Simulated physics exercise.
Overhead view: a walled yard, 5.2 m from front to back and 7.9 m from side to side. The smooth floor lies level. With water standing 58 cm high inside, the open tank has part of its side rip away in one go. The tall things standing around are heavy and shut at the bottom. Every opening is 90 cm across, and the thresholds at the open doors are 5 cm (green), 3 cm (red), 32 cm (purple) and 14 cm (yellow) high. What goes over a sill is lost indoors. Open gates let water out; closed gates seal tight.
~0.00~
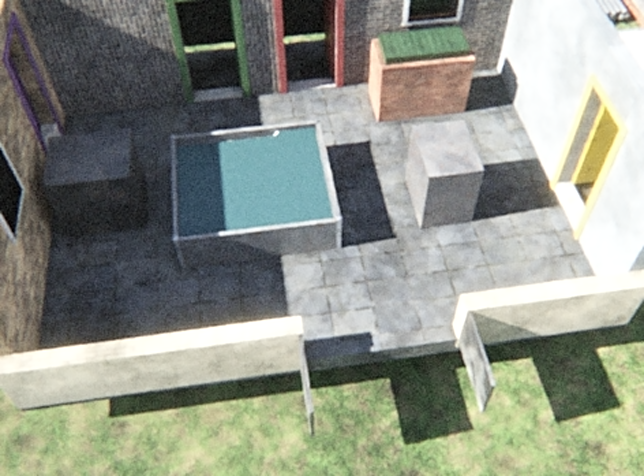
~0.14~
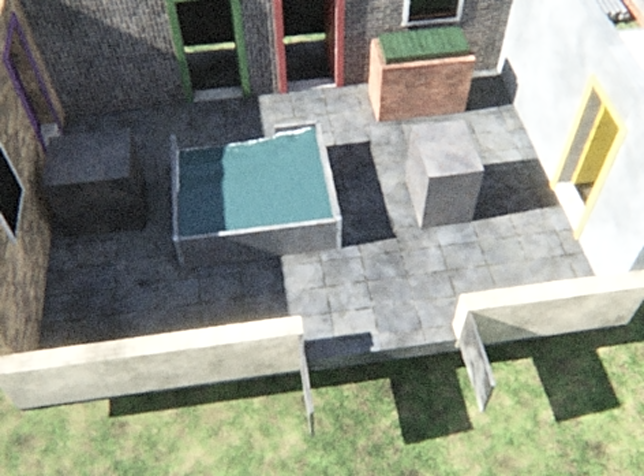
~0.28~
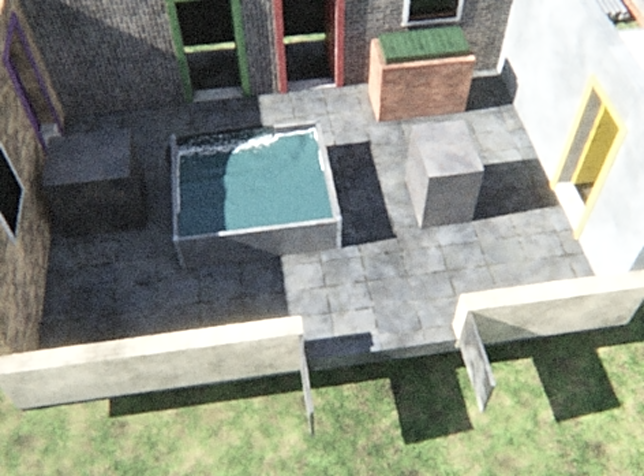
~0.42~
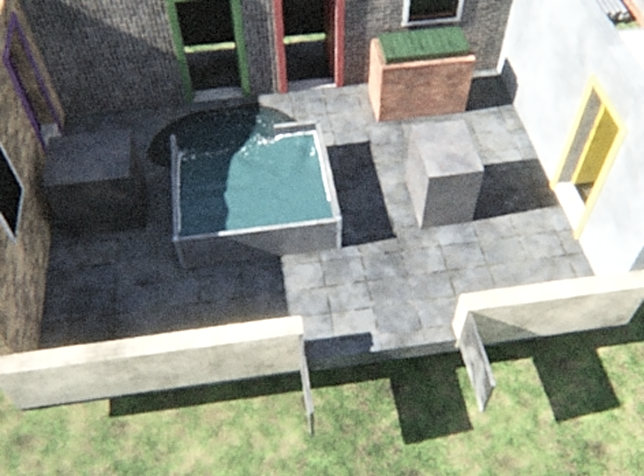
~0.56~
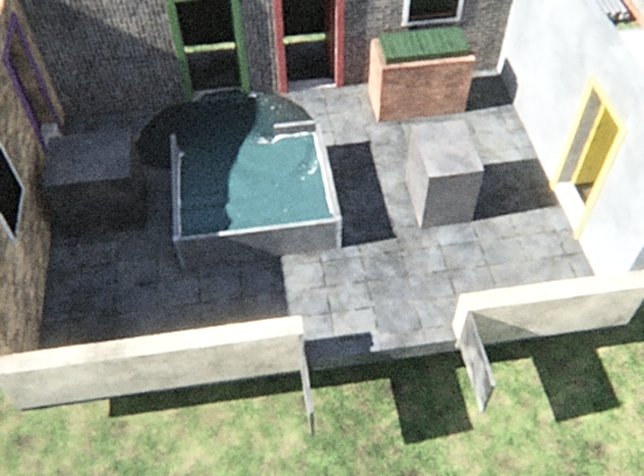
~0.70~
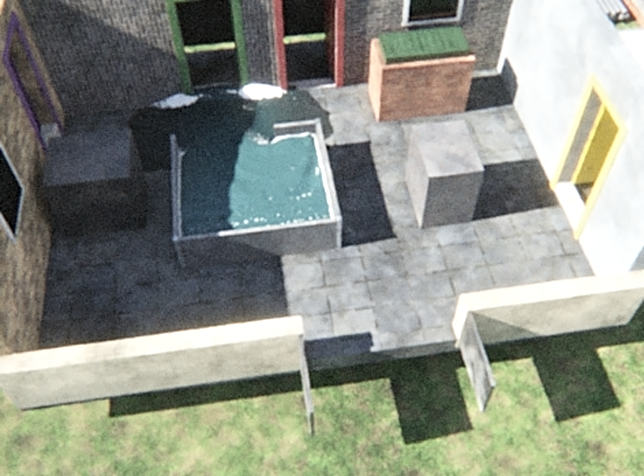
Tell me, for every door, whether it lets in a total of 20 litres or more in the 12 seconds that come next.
Green door: Beyond the allowance, red door: Beyond the allowance, purple door: Within the allowance, yellow door: Within the allowance.
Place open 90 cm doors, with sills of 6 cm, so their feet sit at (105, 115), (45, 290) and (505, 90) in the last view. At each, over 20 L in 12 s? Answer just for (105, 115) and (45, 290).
In turn: Past it, not over.
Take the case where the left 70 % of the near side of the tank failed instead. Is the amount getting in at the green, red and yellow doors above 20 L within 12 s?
Door by door - green: Within bounds, red: Within bounds, yellow: Within bounds.
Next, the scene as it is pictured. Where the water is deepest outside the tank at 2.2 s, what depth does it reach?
Around 38 centimetres deep.
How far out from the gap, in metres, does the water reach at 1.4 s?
It's close to 3.0 metres.
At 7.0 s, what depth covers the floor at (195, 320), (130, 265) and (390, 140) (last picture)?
Around 3 cm, 1 cm and 2 cm.
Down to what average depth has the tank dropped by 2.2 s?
Average depth: About 27 cm.
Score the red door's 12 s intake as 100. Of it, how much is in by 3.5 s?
Roughly 45%.
After 1.4 s water covers 15 % of the floor and is deepest (36 cm) near (178, 109); green door 26 cm at the sill, 177 L in, red door 11 cm at the sill, 9 L in, purple door not reached, yellow door not reached.
After 2.2 s water covers 20 % of the floor and is deepest (38 cm) near (75, 120); green door 32 cm at the sill, 382 L in, red door 8 cm at the sill, 28 L in, purple door 18 cm at the sill, 0 L in, yellow door not reached.
After 3.5 s water covers 35 % of the floor and is deepest (24 cm) near (80, 187); green door 20 cm at the sill, 585 L in, red door 7 cm at the sill, 45 L in, purple door 18 cm at the sill, 0 L in, yellow door not reached.
After 7.0 s water covers 75 % of the floor and is deepest (14 cm) near (65, 121); green door 12 cm at the sill, 786 L in, red door 5 cm at the sill, 71 L in, purple door 12 cm at the sill, 0 L in, yellow door 2 cm at the sill, 0 L in.
After 12.0 s water covers 95 % of the floor and is deepest (7 cm) near (352, 104); green door 7 cm at the sill, 846 L in, red door 6 cm at the sill, 95 L in, purple door 6 cm at the sill, 0 L in, yellow door 2 cm at the sill, 0 L in.
